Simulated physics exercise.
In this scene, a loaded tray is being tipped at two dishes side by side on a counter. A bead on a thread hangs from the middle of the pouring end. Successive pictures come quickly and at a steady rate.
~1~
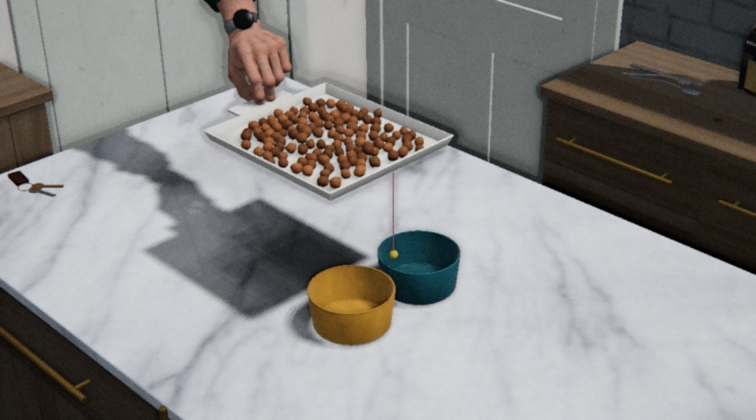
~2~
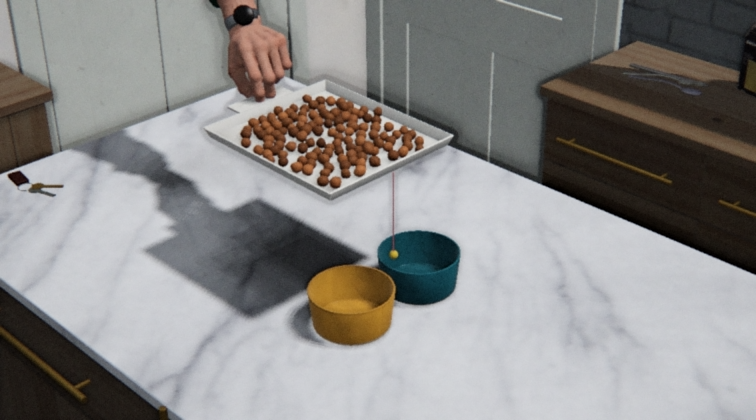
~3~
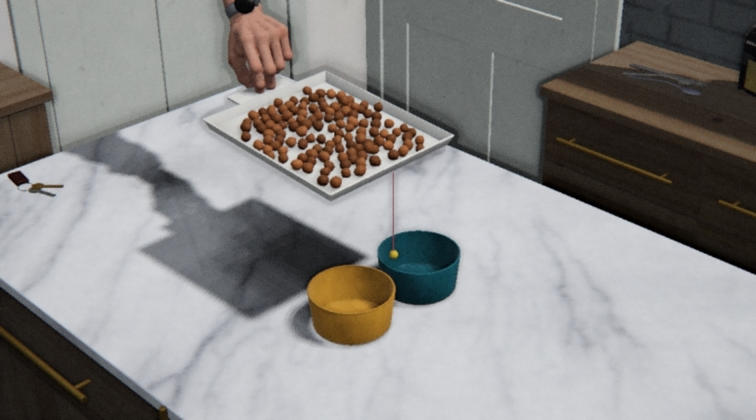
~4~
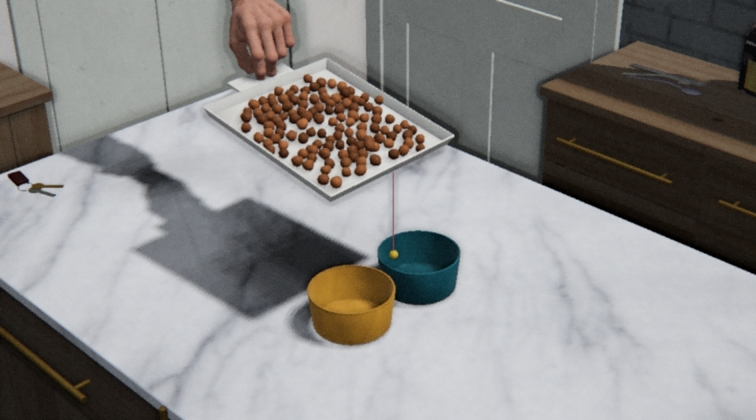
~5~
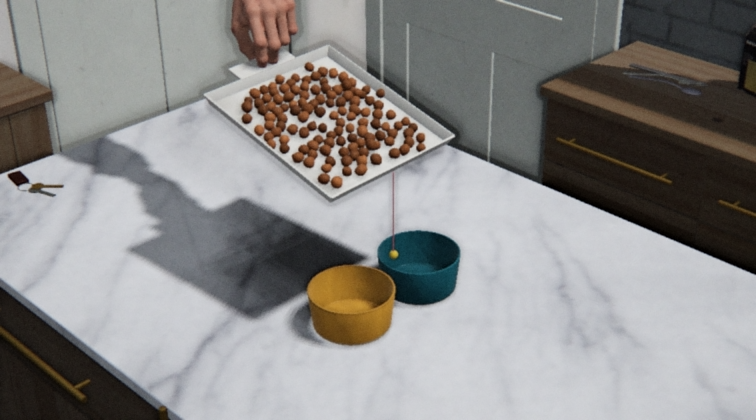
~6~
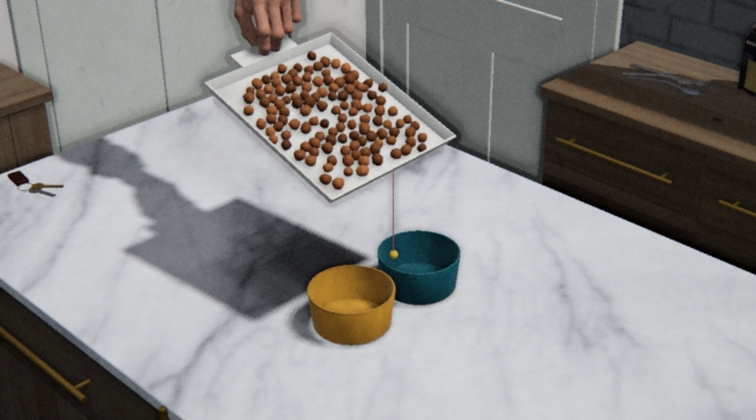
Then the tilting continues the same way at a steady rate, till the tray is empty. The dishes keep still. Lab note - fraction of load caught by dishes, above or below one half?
The dishes will gather a lesser portion.
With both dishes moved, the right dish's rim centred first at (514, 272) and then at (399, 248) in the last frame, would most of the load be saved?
First place: Short of half; second place: Short of half.
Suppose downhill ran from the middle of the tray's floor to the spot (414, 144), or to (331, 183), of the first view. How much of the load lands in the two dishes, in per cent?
About 50 % and 70 %.
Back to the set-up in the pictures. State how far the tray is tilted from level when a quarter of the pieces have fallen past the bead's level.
That would be about 100 degrees from level.
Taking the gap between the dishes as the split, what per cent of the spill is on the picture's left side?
Close to 20 per cent of the spill, I think.
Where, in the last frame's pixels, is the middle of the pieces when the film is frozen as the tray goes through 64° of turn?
Look close to (374, 133) in the last picture.
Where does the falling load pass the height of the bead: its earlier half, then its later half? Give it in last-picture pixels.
Near (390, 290) to start, and near (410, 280) afterwards.
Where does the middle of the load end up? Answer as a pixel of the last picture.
Somewhere around (417, 345) in the final view.
Shortly afterwards, tray tipped steeply; the whole lot on the tray.
Next, tray tipped past a quarter turn; a little on the tray; a little in the left dish; near a third outside both; near half in the air.
Some moments later, tray tipped past a quarter turn; a little in the left dish; only a few in the right dish; the bulk outside both.
In the end, tray tipped past a quarter turn; a little in the left dish; only a few in the right dish; the bulk outside both.
